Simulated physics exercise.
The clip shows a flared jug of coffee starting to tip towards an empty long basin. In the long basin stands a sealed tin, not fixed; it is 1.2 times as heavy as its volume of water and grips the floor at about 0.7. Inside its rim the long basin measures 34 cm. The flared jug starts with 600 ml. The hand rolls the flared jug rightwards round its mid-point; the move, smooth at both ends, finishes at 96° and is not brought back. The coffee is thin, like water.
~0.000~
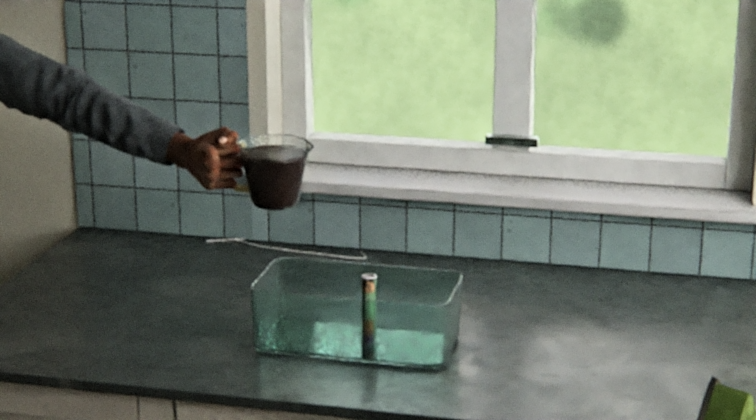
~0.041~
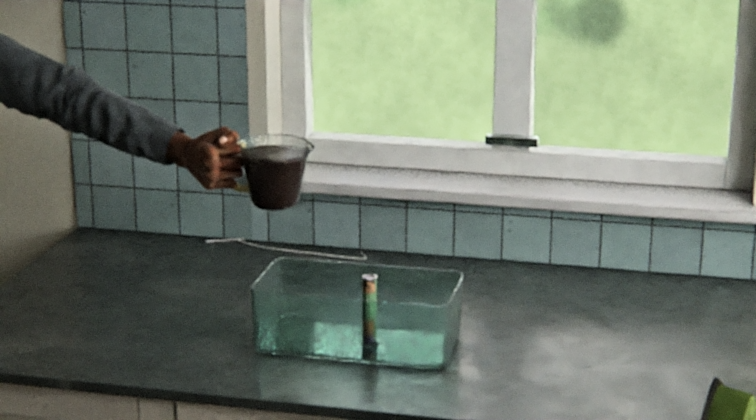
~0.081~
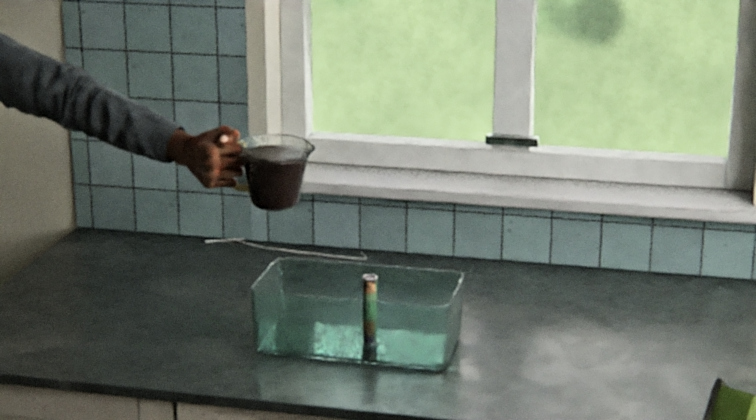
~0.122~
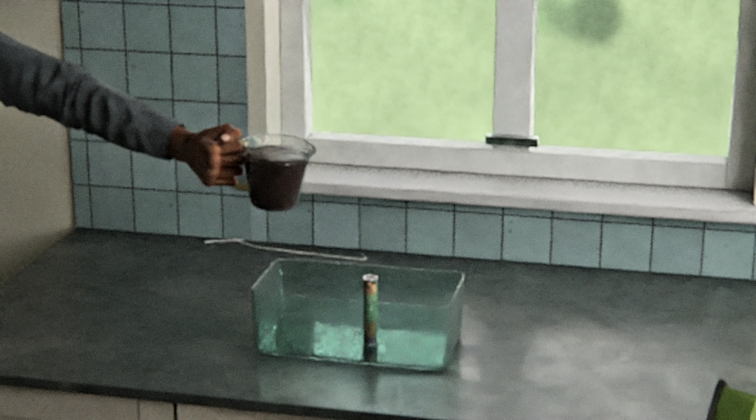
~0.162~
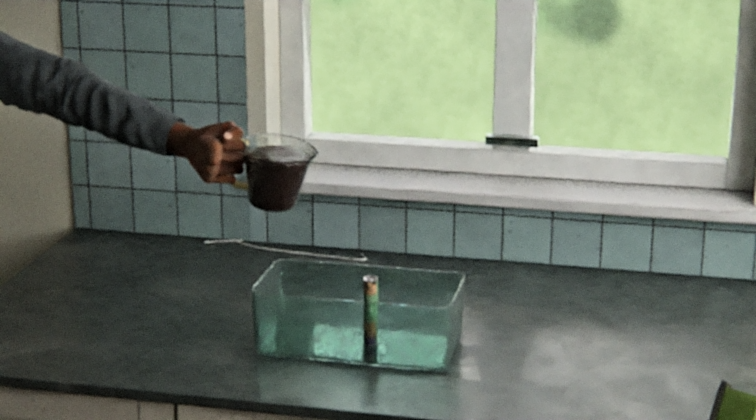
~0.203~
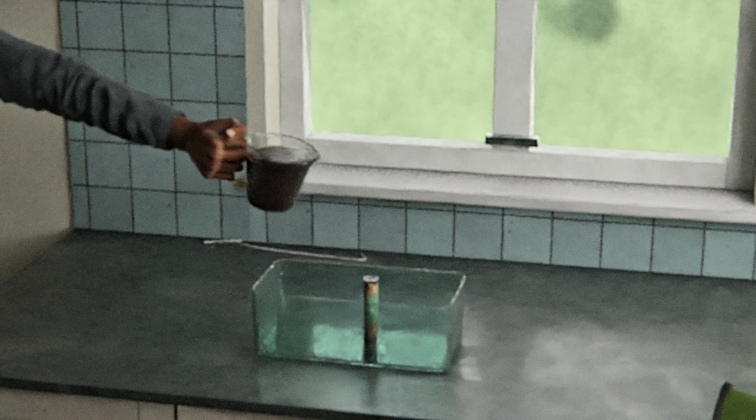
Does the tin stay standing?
The tin topples.
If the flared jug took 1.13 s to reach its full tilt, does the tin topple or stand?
The tin falls.
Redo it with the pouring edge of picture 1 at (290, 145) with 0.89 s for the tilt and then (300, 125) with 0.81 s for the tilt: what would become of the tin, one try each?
First it remains upright; then it goes over.
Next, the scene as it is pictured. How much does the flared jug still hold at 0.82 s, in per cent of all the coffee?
About 20 per cent.
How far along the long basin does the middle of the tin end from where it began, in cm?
About 8.5 cm.
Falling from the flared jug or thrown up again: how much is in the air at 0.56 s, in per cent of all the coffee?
Some 26 per cent.
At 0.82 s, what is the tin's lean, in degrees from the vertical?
About 30°.
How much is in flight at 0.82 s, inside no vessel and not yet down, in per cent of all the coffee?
Some 26 per cent.
After 0.56 s the tilt is 67° and 71 per cent is still to pour; the tin stands where it began.
After 0.82 s the tilt is 95° and 19 per cent is still to pour; the tin leans 29°.
After 1.09 s the tilt is 96° and 1 per cent is still to pour; the tin lies on its side.
After 1.39 s the tilt is 96° and 0 per cent is still to pour; the tin lies on its side.
In the end the tin lies on its side.
